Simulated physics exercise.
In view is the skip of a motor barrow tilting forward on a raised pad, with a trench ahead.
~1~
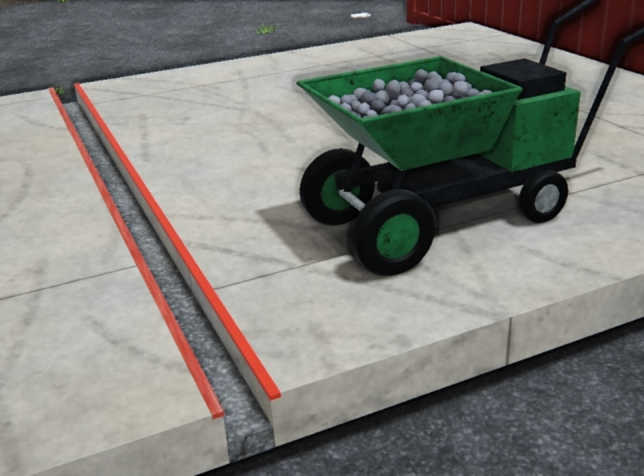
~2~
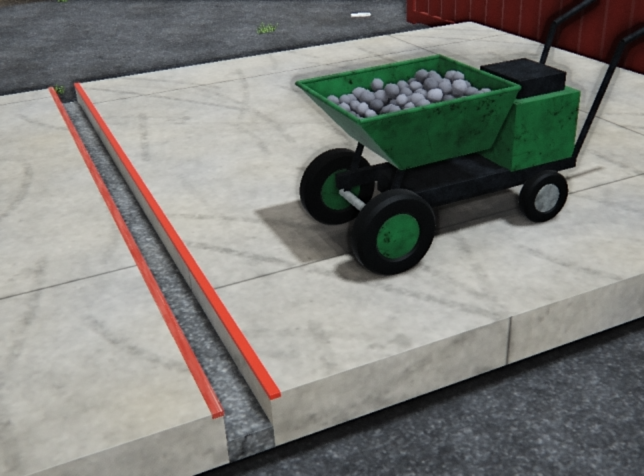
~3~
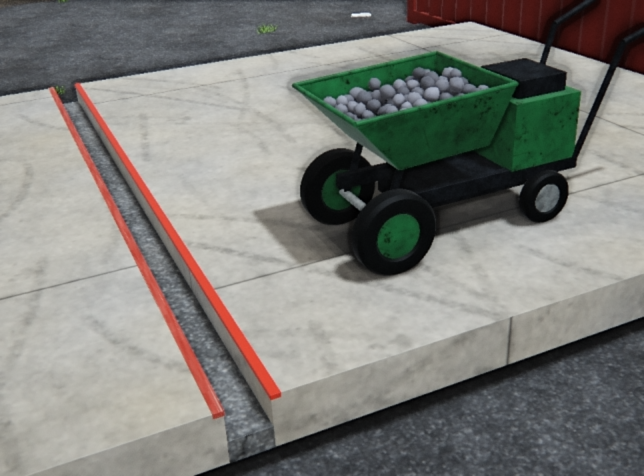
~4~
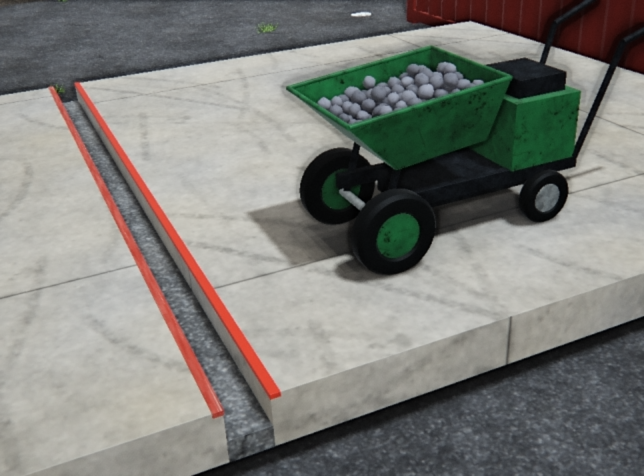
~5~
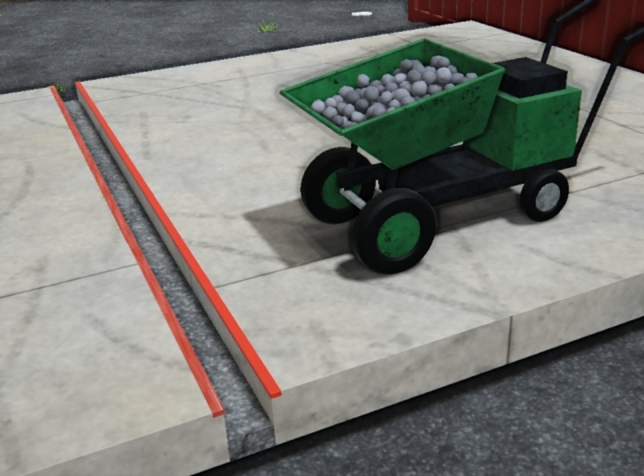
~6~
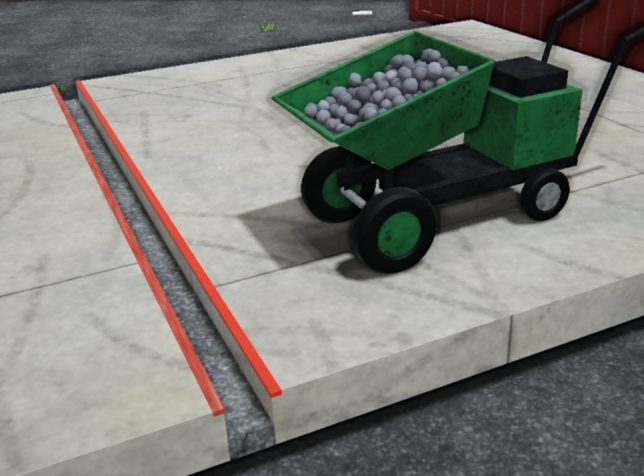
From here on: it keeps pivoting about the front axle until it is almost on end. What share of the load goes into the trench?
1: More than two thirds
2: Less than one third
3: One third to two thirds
One third to two thirds (3).
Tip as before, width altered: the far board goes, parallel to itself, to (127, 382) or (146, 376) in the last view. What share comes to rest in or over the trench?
In order, some 70 and some 70 percent.
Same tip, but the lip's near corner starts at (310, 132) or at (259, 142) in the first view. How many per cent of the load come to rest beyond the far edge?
Roughly 50 per cent, then roughly 90 per cent.
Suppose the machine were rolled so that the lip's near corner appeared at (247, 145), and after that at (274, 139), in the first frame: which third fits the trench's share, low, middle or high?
First: Under a third; second: Less than a third.
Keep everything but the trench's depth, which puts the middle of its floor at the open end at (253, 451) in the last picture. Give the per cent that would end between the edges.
It comes out near 60 percent.
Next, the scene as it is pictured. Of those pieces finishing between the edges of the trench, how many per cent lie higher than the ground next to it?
I'd estimate around 25 %.
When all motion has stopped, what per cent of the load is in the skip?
Roughly 0 per cent.
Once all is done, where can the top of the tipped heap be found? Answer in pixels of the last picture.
The peak ends up near (213, 258).
Soon, skip tipped steeply; all in the skip.
A while on, skip tipped right over; about two thirds in the skip; about a quarter short of the trench; a small part in or heaped over the trench; a stray few falling.
Towards the end, skip tipped right over; a small part in the skip; about a third short of the trench; about half in or heaped over the trench; a small part beyond it.
Finally, skip tipped right over; a stray few in the skip; about a third short of the trench; about half in or heaped over the trench; a small part beyond it.
